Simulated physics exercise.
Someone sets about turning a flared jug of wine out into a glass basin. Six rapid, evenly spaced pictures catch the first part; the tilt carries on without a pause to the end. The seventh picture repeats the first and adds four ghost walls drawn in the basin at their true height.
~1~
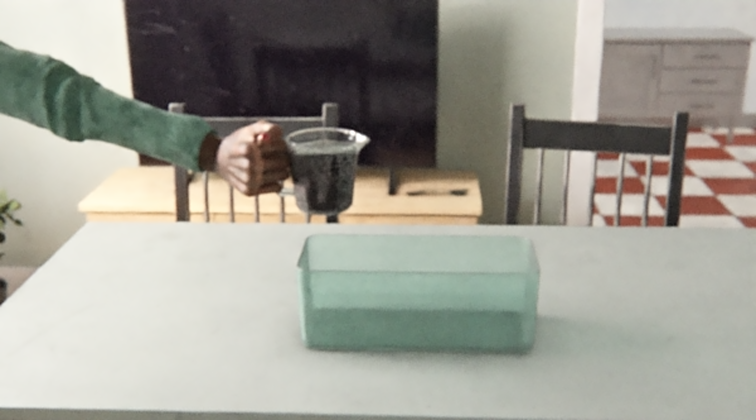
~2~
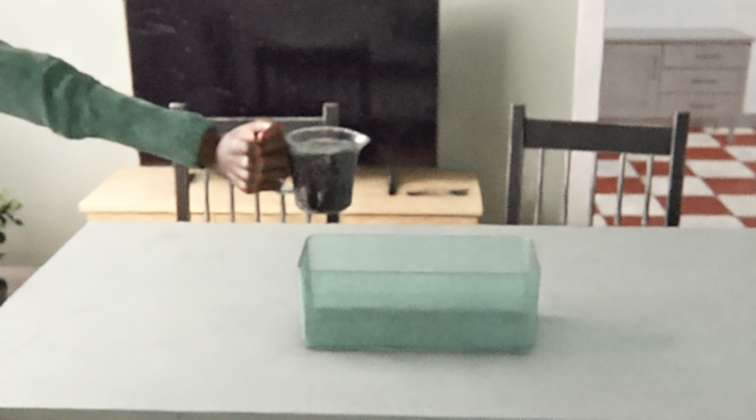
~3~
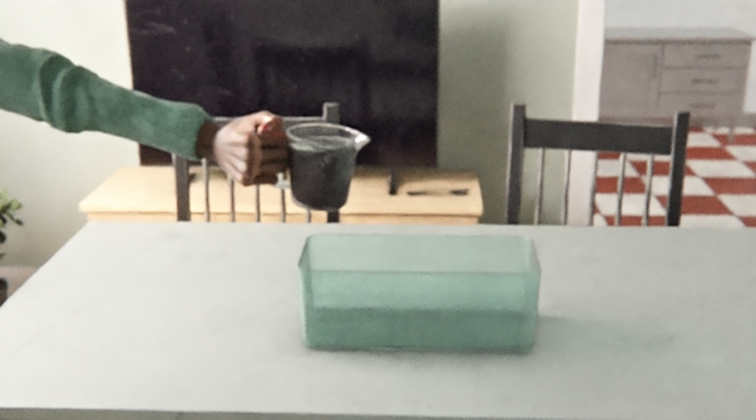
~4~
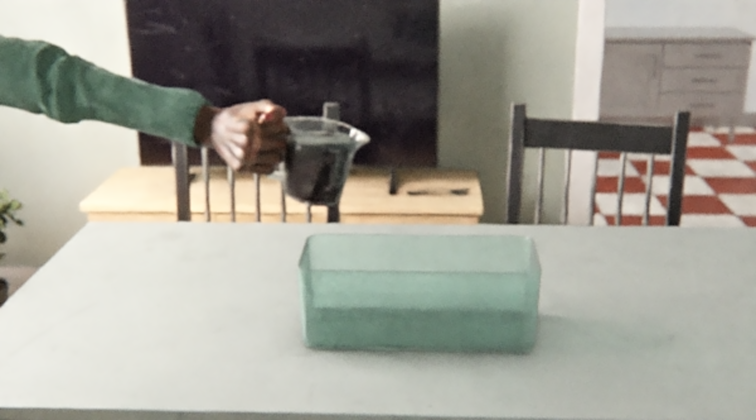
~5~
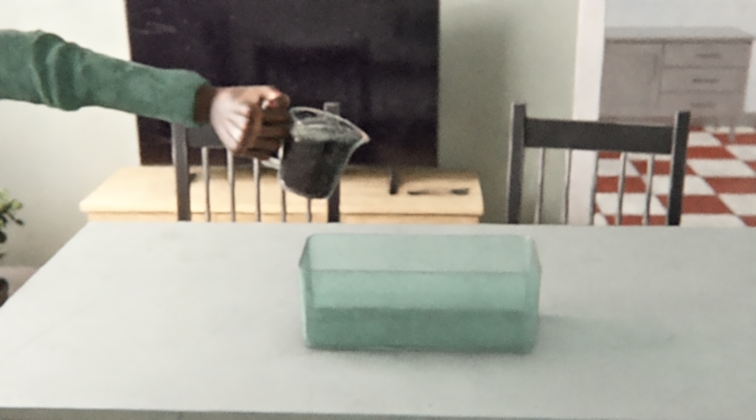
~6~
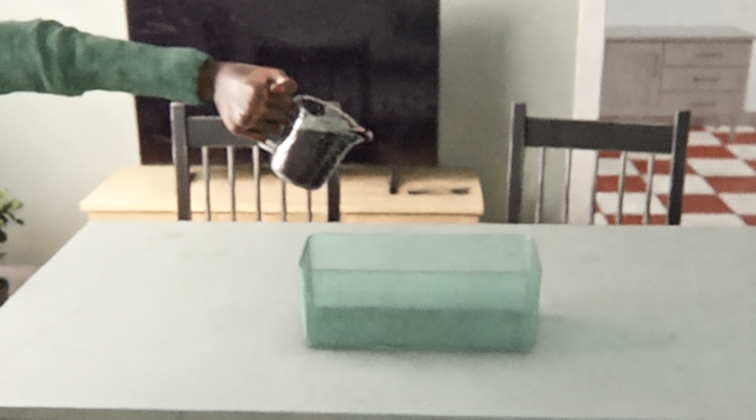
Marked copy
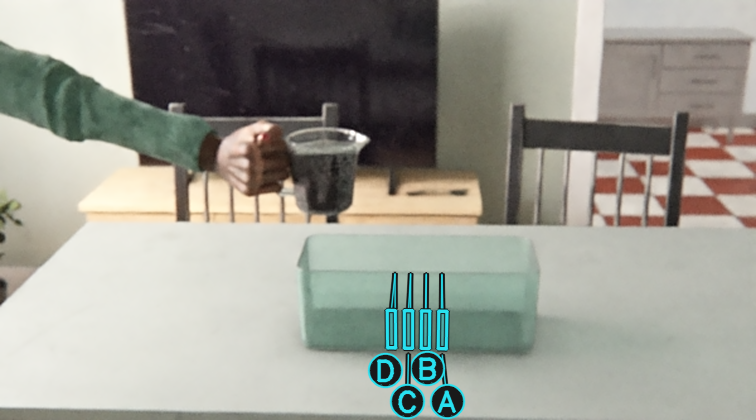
At the start, a hand in a green sleeve holds a flared glass jug of dark wine upright above a glass basin on a table. The hand then rises slightly and tilts the jug to the right, gradually at first, then more steeply, until wine reaches over its lip.
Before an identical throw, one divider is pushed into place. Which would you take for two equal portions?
Position A does it best.
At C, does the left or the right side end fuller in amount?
The right one.
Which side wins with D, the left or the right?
The right side.
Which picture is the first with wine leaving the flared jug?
In picture 6.
On the marked copy, A at (442, 354); B at (425, 354); C at (408, 354); D at (391, 354).
With A, about 47 % ends left of the wall and 51 % right of it; 3 % is lost outside.
With B, about 14 % ends left of the wall and 85 % right of it.
With C, about 5 % ends left of the wall and 93 % right of it.
With D, about 3 % ends left of the wall and 95 % right of it.
